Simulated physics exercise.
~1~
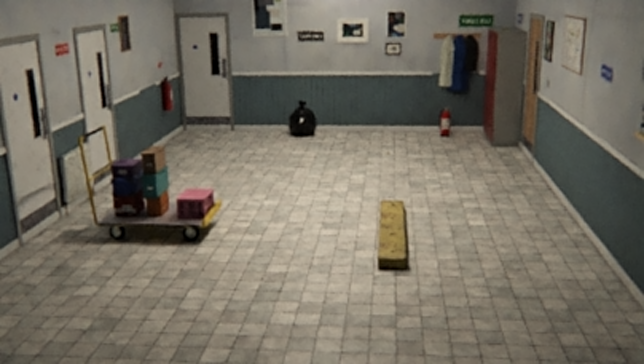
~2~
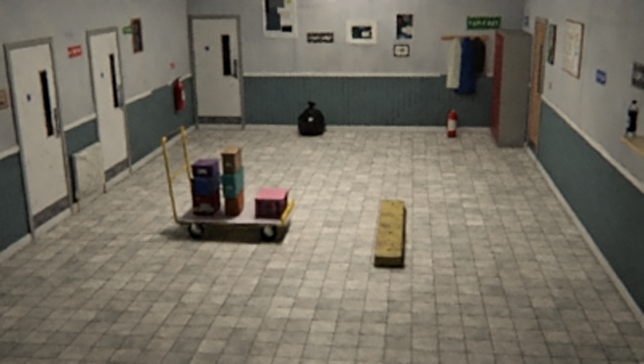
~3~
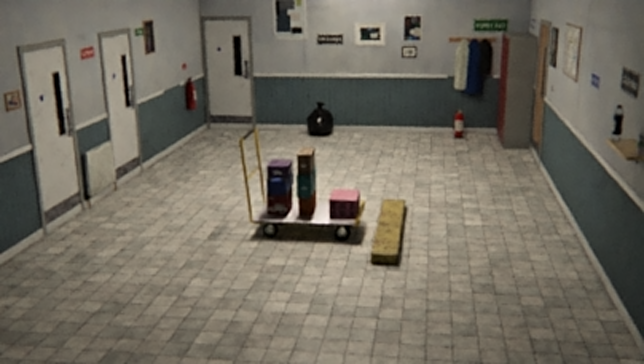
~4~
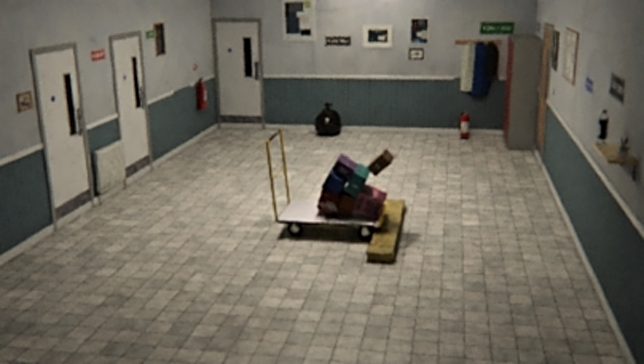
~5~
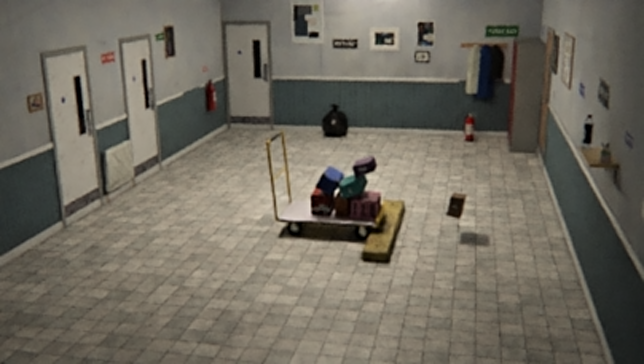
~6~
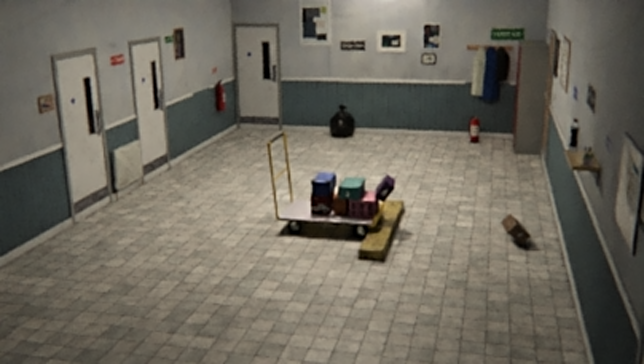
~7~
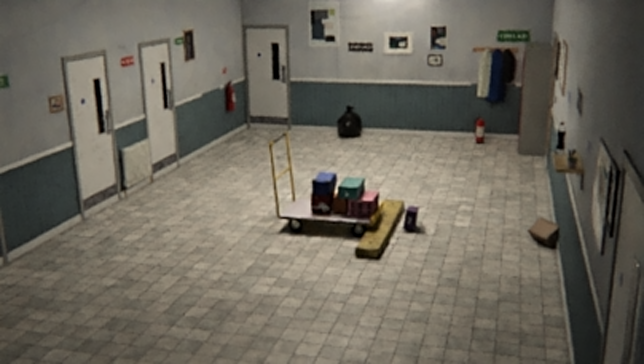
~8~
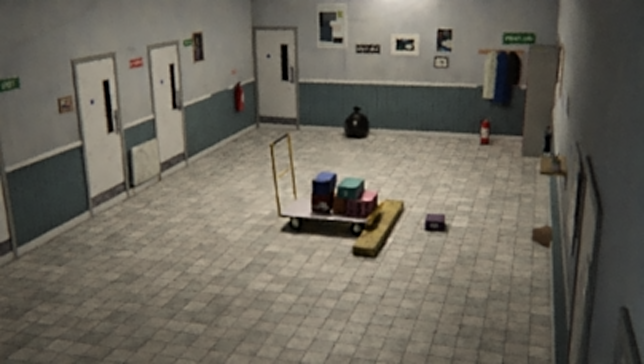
A trolley stacked with coloured boxes rolled right across a tiled hallway and stopped dead against a yellow beam, toppling its load forward; a brown box and a purple one tumbled onto the floor beyond, while the rest stayed on the deck.
